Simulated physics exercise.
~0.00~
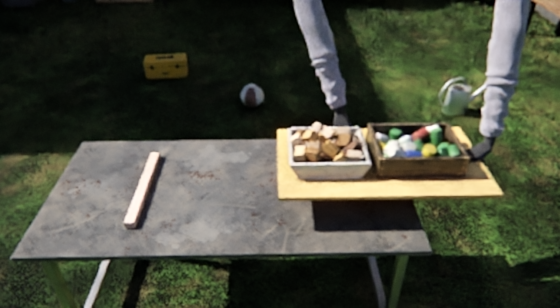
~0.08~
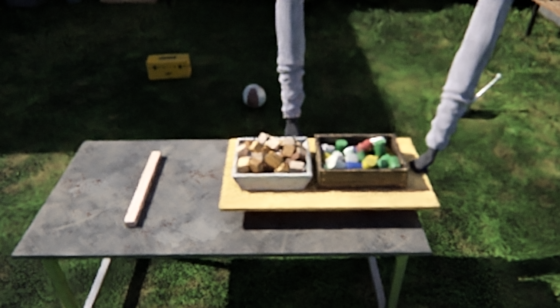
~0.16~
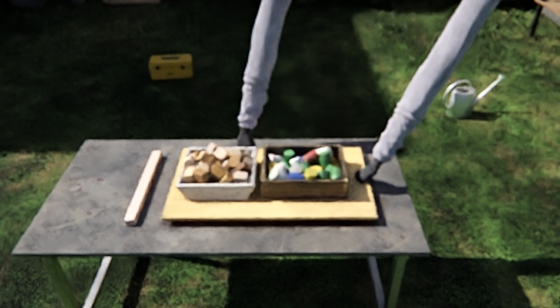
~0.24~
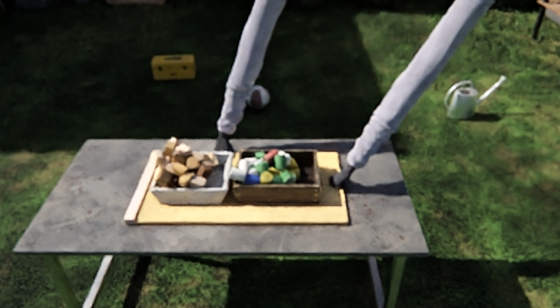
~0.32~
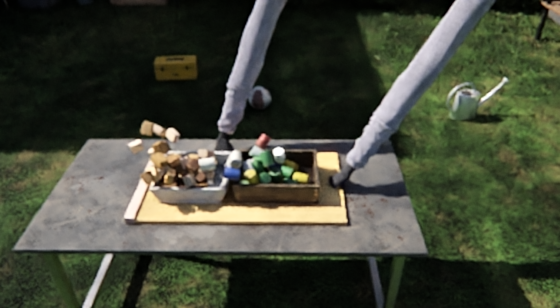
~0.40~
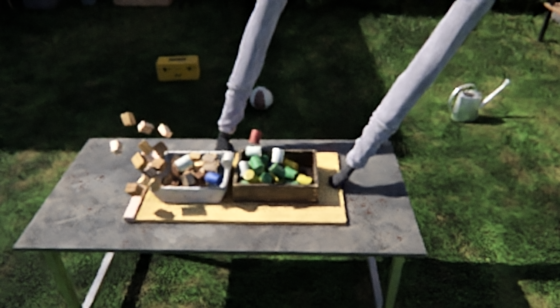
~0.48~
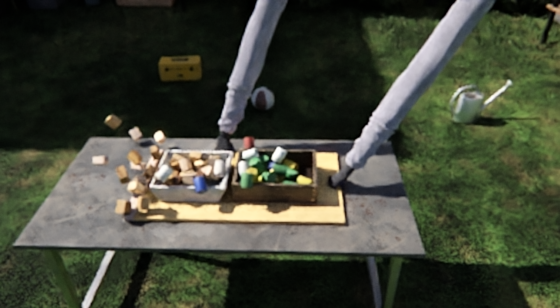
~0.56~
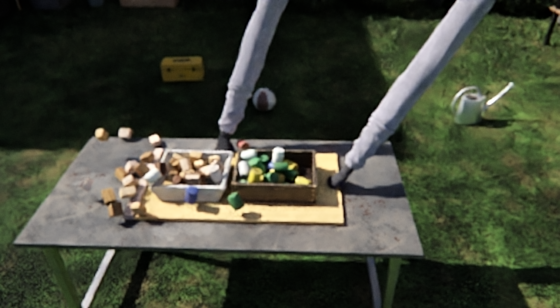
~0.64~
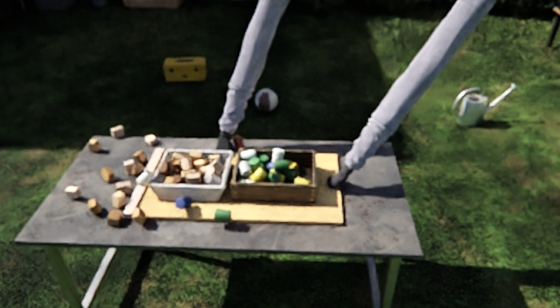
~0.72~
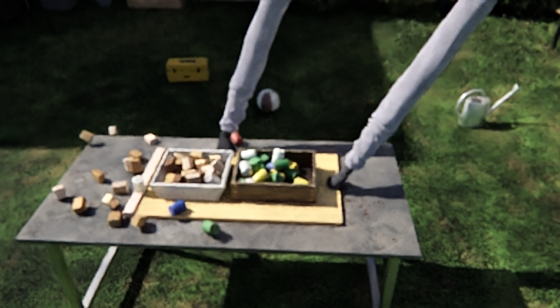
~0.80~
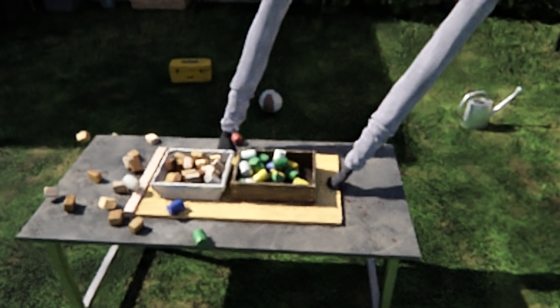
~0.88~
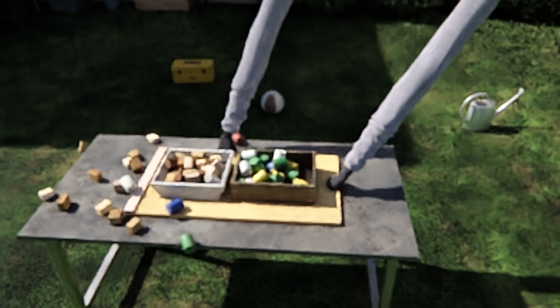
Two hands slide a board left into a batten, and blocks and jars spill onto the table.
